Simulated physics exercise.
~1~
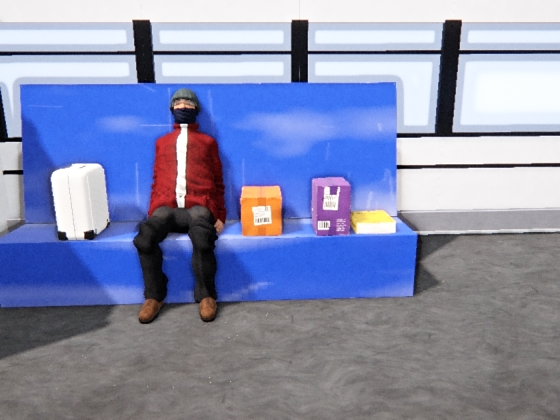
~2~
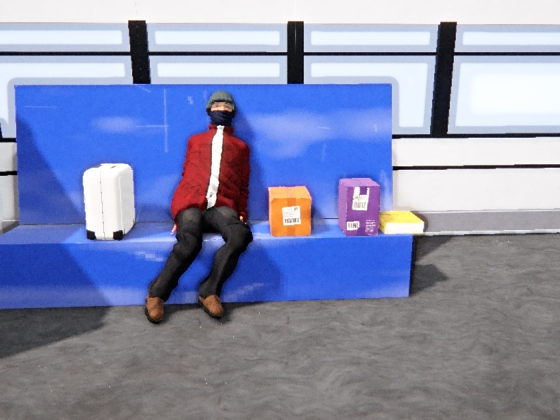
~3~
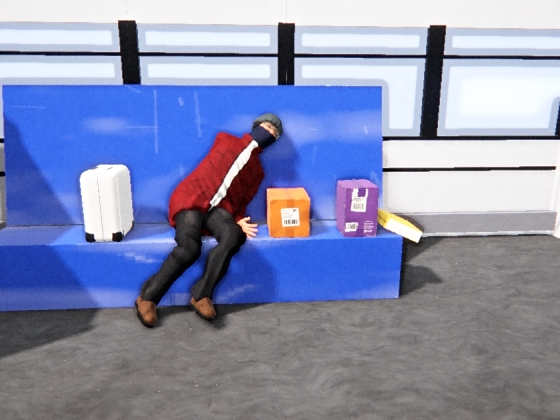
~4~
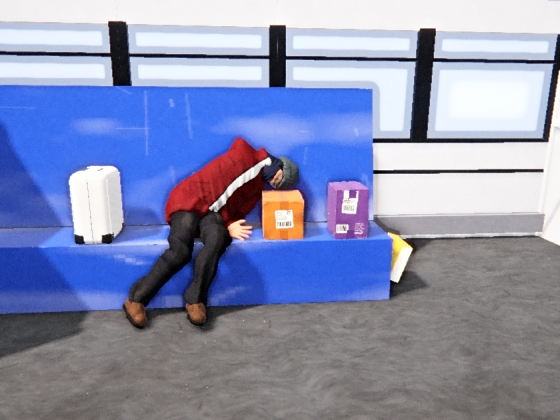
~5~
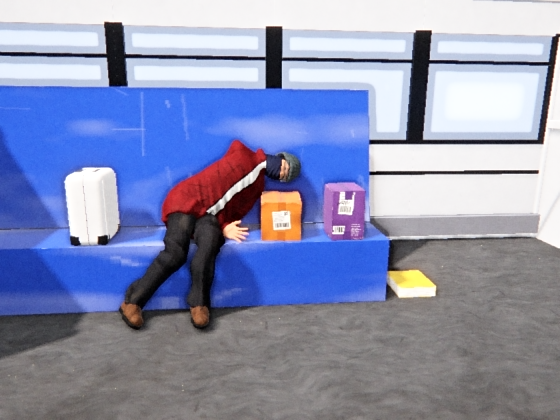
A seated person slumps right over an orange box as a yellow item falls off the bench.
